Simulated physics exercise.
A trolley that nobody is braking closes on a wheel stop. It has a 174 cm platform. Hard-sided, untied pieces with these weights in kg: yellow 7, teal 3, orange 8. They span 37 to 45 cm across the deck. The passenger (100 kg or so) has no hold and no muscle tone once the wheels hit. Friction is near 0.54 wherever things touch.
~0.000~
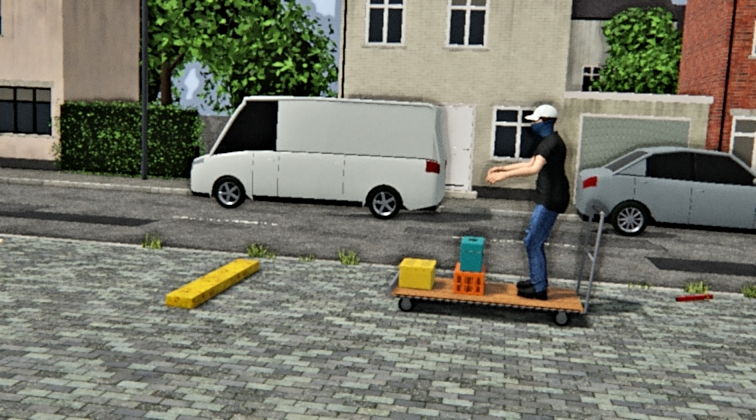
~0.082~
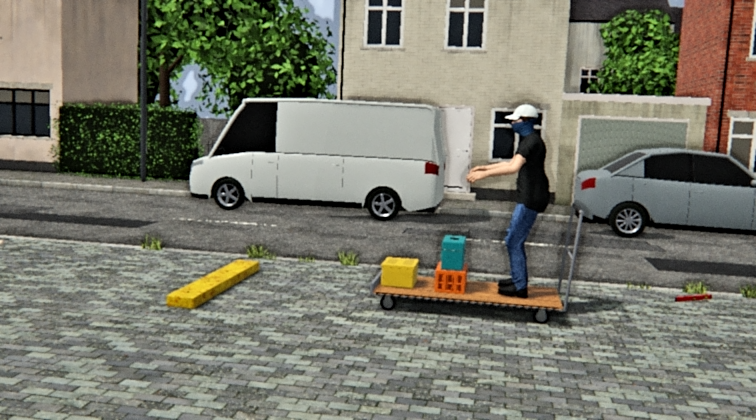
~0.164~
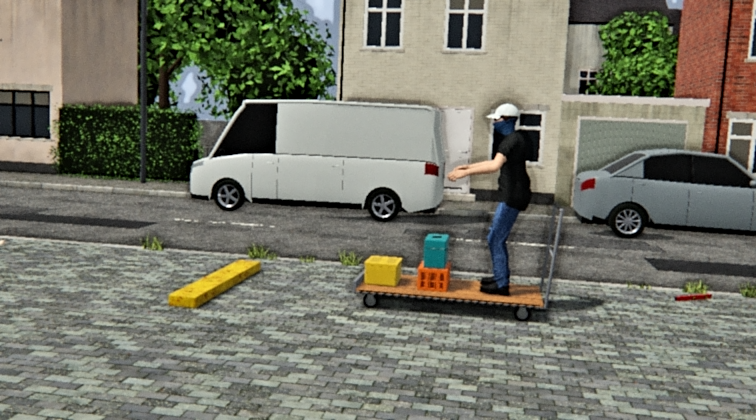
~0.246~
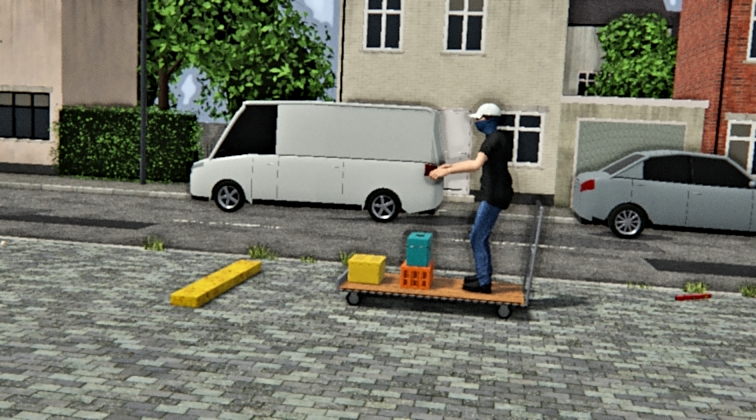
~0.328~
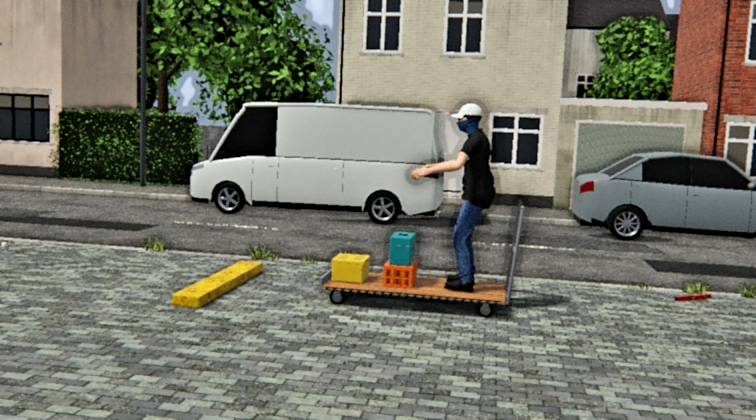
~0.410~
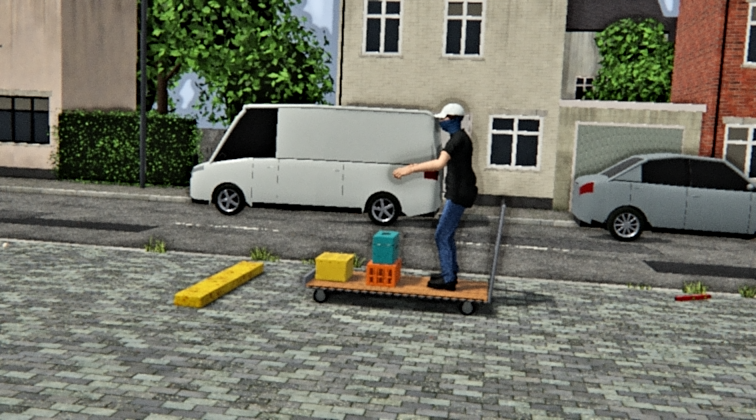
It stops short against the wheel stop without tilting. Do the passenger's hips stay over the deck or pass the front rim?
The passenger's hips stay behind the front rim.
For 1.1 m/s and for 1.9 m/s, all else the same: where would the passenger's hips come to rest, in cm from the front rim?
About 110 cm behind and 90 cm behind.
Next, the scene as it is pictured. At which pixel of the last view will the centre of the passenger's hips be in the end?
Near (277, 235).
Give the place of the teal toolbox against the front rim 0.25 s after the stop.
About 40 cm behind the rim.
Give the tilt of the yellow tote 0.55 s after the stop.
Roughly 0° from upright.
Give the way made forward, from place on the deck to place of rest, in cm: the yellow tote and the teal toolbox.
Yellow 5, teal 55.
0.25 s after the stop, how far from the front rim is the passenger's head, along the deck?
Some 80 cm behind it.
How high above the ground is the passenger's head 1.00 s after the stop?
Roughly 60 cm above it.
Impact comes at 0.83 s.
After 1.08 s the passenger's hips are 92 cm behind the rim, near (316, 211) in the last picture's view.
After 1.38 s the passenger's hips are 59 cm behind the rim, near (285, 228) in the last picture's view.
After 1.83 s the passenger's hips are 49 cm behind the rim, near (274, 230) in the last picture's view.
When all is still (3.6 s), nothing is past the rim; behind it, yellow tote, teal toolbox, orange crate and the passenger's hips.
